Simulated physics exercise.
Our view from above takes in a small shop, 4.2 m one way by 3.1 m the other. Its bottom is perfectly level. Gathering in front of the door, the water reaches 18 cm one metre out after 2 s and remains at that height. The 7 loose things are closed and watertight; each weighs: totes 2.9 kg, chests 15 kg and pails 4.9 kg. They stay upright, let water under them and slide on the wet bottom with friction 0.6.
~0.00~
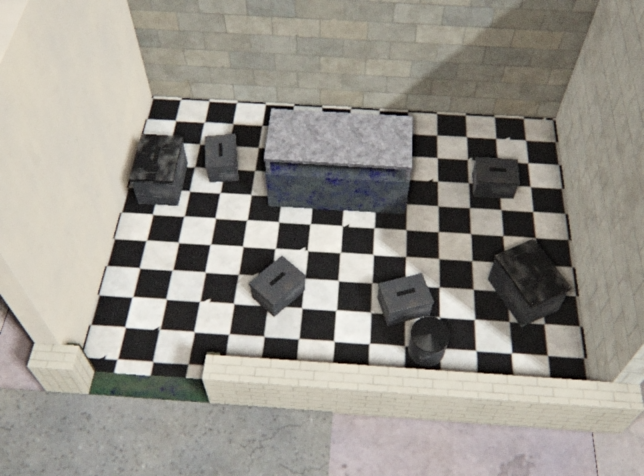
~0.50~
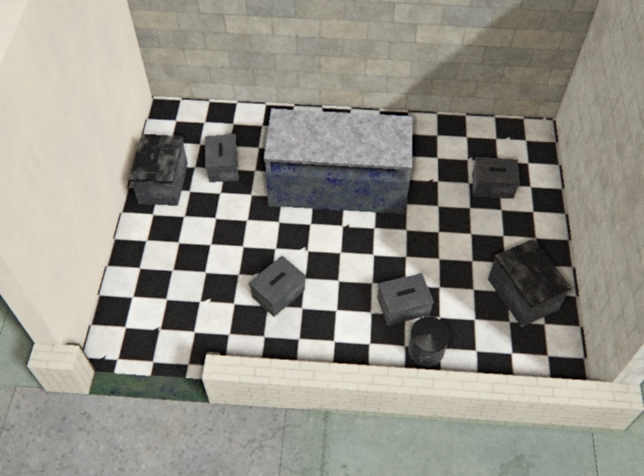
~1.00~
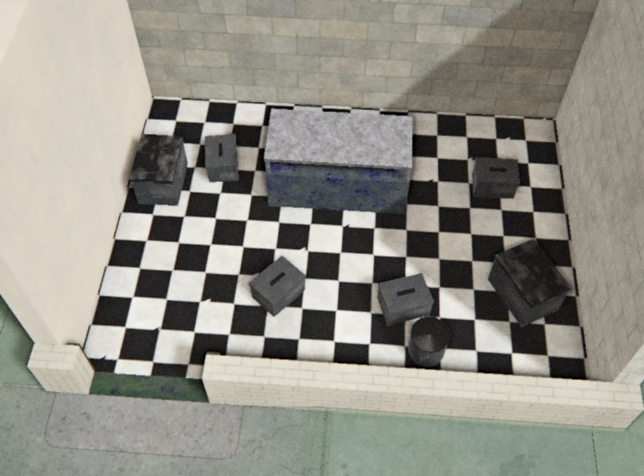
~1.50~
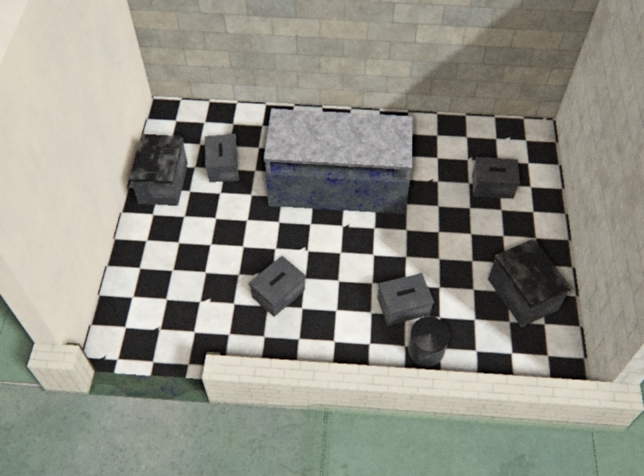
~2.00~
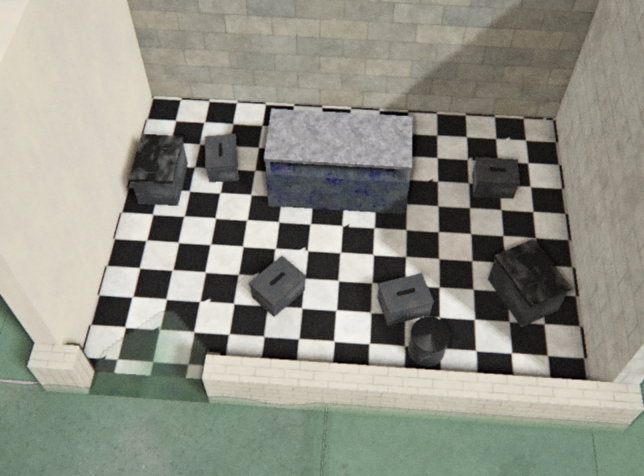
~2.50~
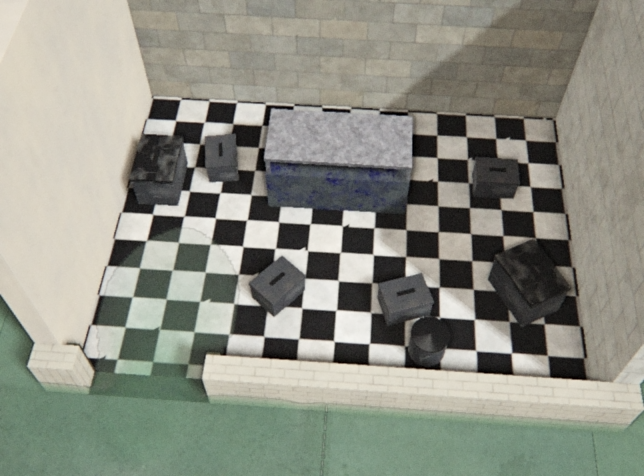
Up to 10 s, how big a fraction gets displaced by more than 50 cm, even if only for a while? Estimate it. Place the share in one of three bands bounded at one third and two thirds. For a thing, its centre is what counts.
The tally is moderate.
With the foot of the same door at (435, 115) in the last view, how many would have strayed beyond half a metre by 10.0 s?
Count: 5.
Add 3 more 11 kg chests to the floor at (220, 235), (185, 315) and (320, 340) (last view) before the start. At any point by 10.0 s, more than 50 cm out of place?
Sequence: Above the line / above the line / below the line.
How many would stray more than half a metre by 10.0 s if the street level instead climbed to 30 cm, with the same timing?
That would make 7 of them.
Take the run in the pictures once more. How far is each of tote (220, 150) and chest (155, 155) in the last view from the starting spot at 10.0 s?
The first is 300 cm from its start, the second 350 cm.
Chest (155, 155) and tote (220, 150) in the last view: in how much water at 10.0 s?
Some 9 cm at the first, some 9 cm at the second.
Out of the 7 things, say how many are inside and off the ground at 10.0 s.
Just then, the number is 5.
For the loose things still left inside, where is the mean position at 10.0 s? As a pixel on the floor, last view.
Mean position approx. (466, 263).
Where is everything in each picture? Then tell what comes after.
In the first frame, a tote at (406, 293) rests on the ground; a tote at (221, 150) rests on the ground; 0.0 m2 under water; 0 of 7 have shifted.
In the second frame, a tote at (406, 293) rests on the ground; a tote at (221, 150) rests on the ground; 0.0 m2 under water; 0 of 7 have shifted.
In the third frame, a tote at (406, 293), on the bottom; a tote at (221, 150) rests on the ground; water covers 0.0 m2; 0 of 7 have shifted.
In the fourth frame, a tote at (406, 293), on the bottom; a tote at (221, 150) rests on the ground; 0.0 m2 under water; 0 of 7 have shifted.
In the fifth frame, a tote at (406, 293) rests on the ground; a tote at (221, 150), on the bottom; water covers 0.4 m2; 0 of 7 have shifted.
In the sixth frame, a tote at (406, 293) rests on the ground; a tote at (221, 150) rests on the ground; water covers 1.4 m2; 0 of 7 have shifted.
After 3.5 s 0 of 7 are over 50 cm from their spots; 0 afloat.
After 4.5 s 3 of 7 are over 50 cm from their spots; 1 afloat.
After 7.0 s 3 of 7 are over 50 cm from their spots; 3 afloat.
After 10.0 s 3 of 7 are over 50 cm from their spots, and 3 have been at some point; 5 afloat.
